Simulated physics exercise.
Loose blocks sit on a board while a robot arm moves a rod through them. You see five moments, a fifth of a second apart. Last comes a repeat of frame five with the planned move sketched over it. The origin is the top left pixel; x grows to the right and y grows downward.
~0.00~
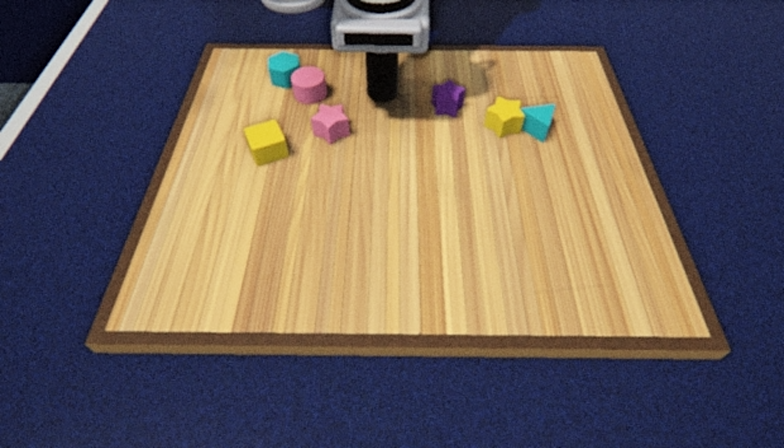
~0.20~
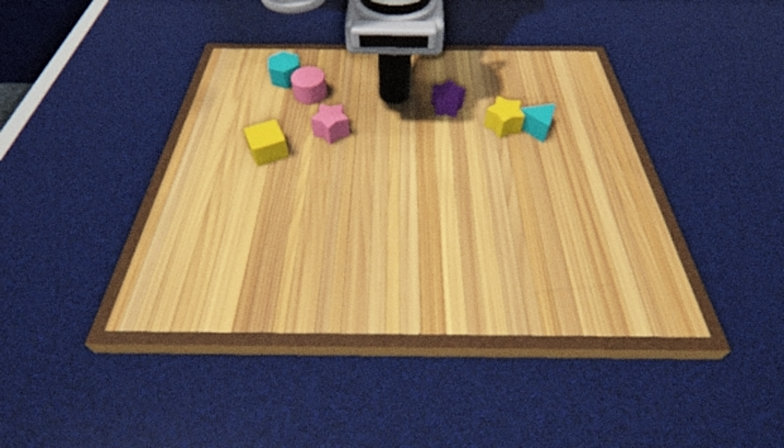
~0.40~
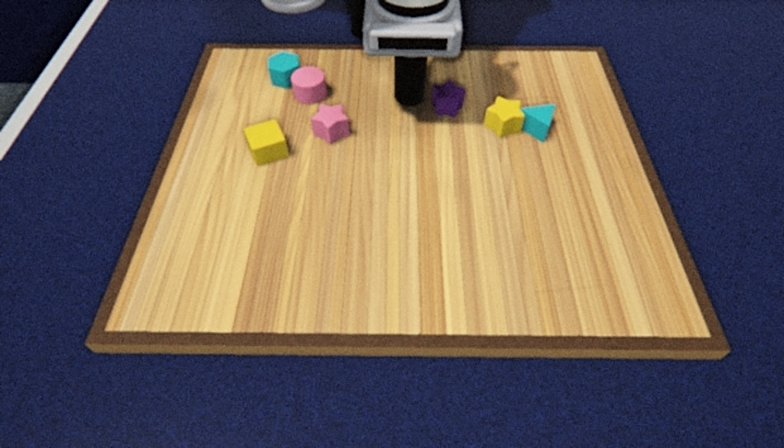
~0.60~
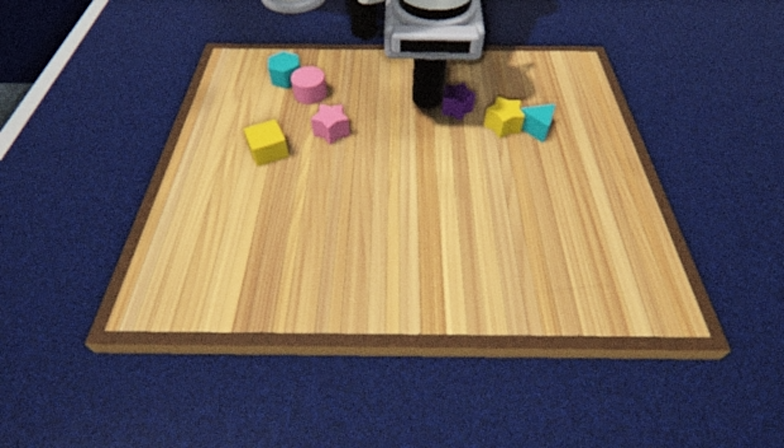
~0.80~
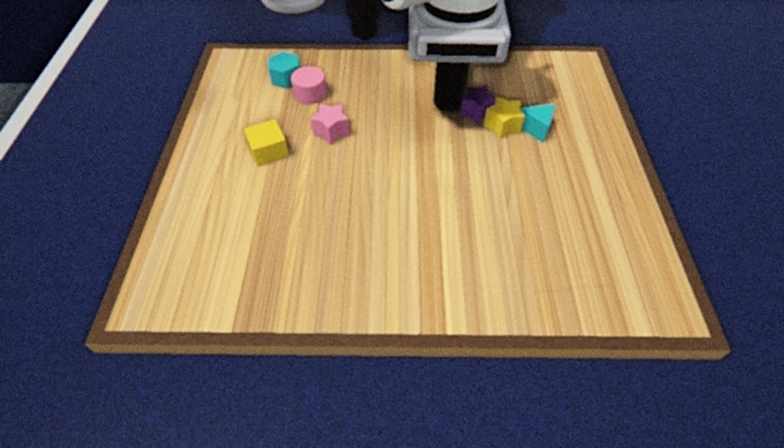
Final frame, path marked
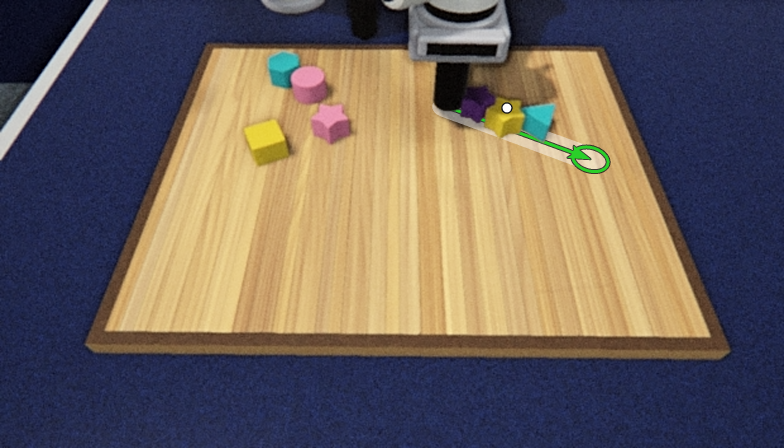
A robot arm moves its rod right and pushes the purple star block toward the yellow star.
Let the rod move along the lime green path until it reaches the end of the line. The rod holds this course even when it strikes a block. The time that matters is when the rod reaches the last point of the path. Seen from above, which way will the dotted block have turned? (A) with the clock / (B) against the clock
The correct letter is A.
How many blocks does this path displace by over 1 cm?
Three or more move.
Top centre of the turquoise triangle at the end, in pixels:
My best guess is (620, 121).
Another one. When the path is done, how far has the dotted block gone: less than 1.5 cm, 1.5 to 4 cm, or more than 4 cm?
Result: Over 4 cm.
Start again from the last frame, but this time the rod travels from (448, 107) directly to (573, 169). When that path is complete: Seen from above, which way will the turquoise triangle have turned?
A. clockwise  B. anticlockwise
I'll go with B - anticlockwise.
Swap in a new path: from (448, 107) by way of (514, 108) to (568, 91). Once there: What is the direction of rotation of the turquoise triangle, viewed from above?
The block turns counter-clockwise.
The drawn path runs in a line from (448, 107) to (590, 159); the dot is on the yellow star block.
What follows on the original path. One third of the way, rod (495, 118); purple star block (527, 108); yellow star block (548, 125); turquoise triangle (578, 119), turned 55° anticlockwise.
Two thirds of the way, rod (542, 135); purple star block (573, 116), turned 35° anticlockwise; yellow star block (578, 139), turned 60° clockwise; turquoise triangle (600, 122), turned 70° anticlockwise.
At the end, rod (593, 153); purple star block (591, 117), turned 80° anticlockwise; yellow star block (624, 161), turned 95° clockwise; turquoise triangle (620, 121), turned 60° anticlockwise.
